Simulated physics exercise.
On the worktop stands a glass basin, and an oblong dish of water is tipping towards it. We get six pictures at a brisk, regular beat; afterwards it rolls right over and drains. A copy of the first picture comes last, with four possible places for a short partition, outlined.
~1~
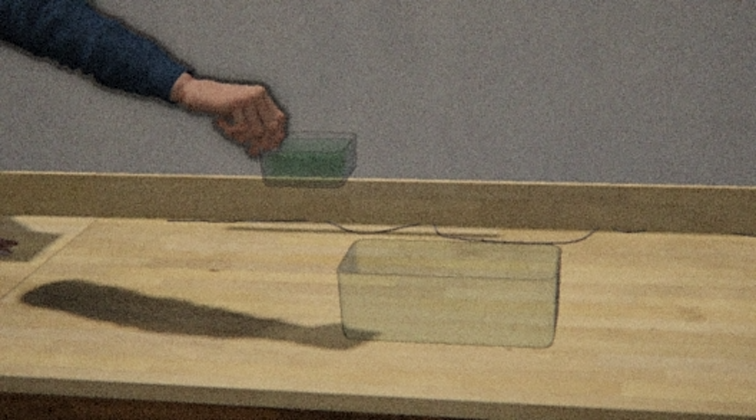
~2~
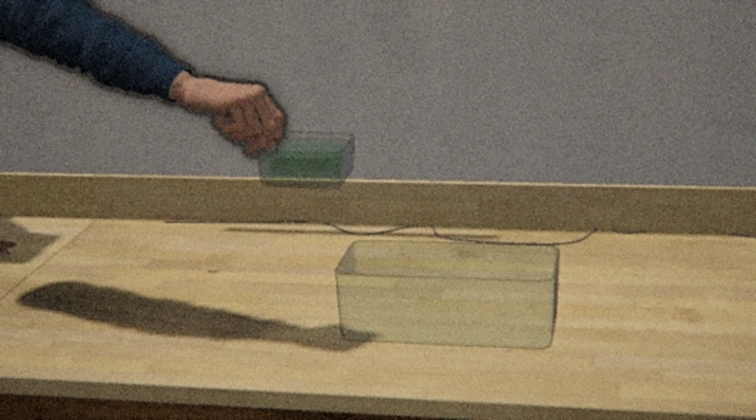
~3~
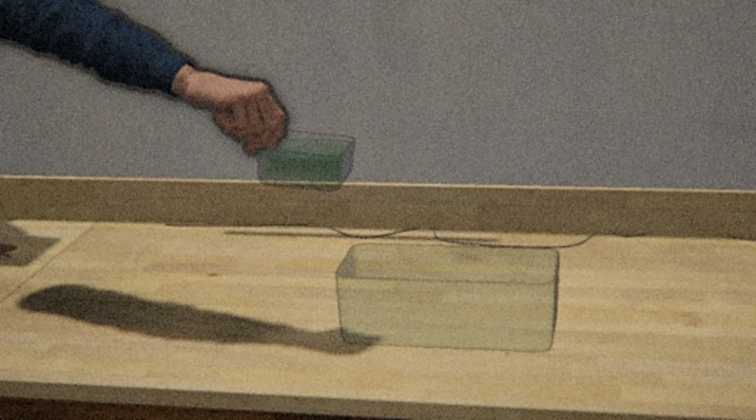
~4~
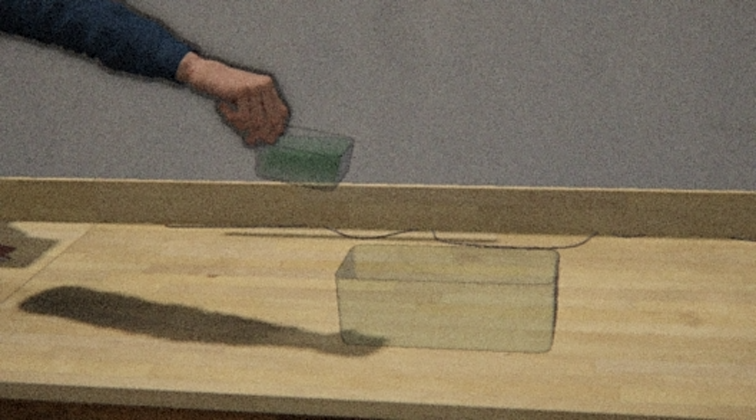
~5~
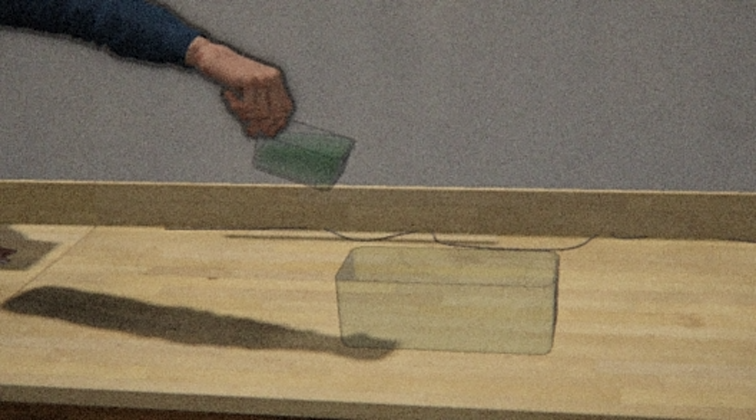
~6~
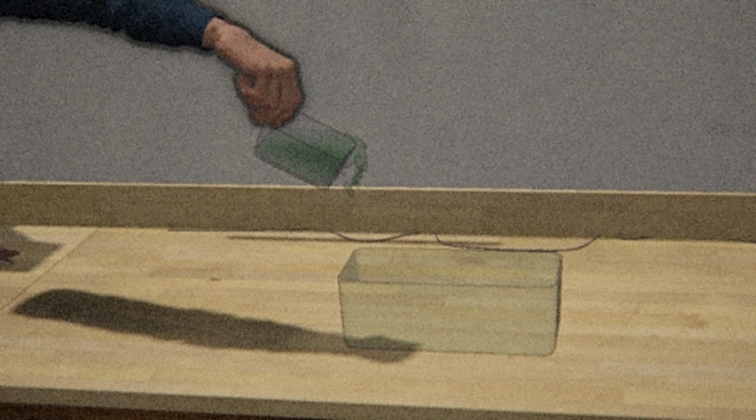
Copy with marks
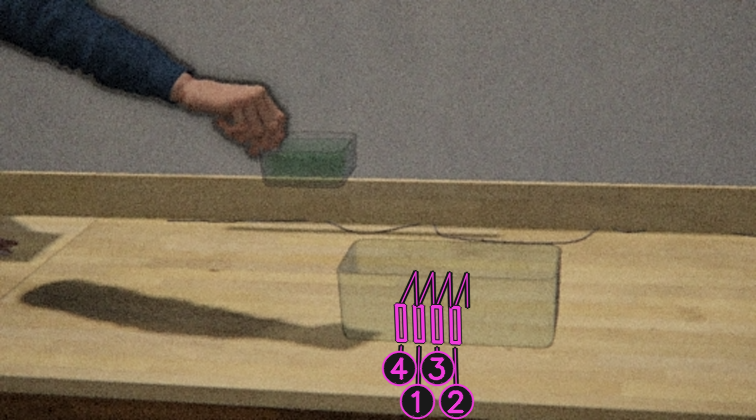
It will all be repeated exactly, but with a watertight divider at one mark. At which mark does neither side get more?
Best: 1.
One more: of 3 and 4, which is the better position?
4.
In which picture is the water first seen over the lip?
Picture 5.
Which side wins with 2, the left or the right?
The left one.
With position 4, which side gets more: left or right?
The right one.
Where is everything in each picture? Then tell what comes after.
Upright, lip at (349, 142); basin from (343, 337) to (554, 347); nothing has left yet, in the first frame.
Upright, lip at (347, 143); nothing has left yet, in the second frame.
Tipped about 5°, lip at (347, 146); nothing has left yet, in the third frame.
Tipped about 10°, lip at (347, 147); nothing has left yet, in the fourth frame.
Tipped about 18°, lip at (347, 149); water is over the lip, down to (347, 149), in the fifth frame.
Tipped about 27°, lip at (349, 150); water is over the lip, down to (356, 191), in the sixth frame.
On the marked copy, 1 at (419, 346); 2 at (455, 348); 3 at (436, 347); 4 at (401, 346).
Choosing 1, about 50 % ends left of the wall and 48 % right of it.
Choosing 2, about 97 % ends left of the wall and 1 % right of it.
Choosing 3, about 93 % ends left of the wall and 5 % right of it.
Choosing 4, about 24 % ends left of the wall and 74 % right of it.
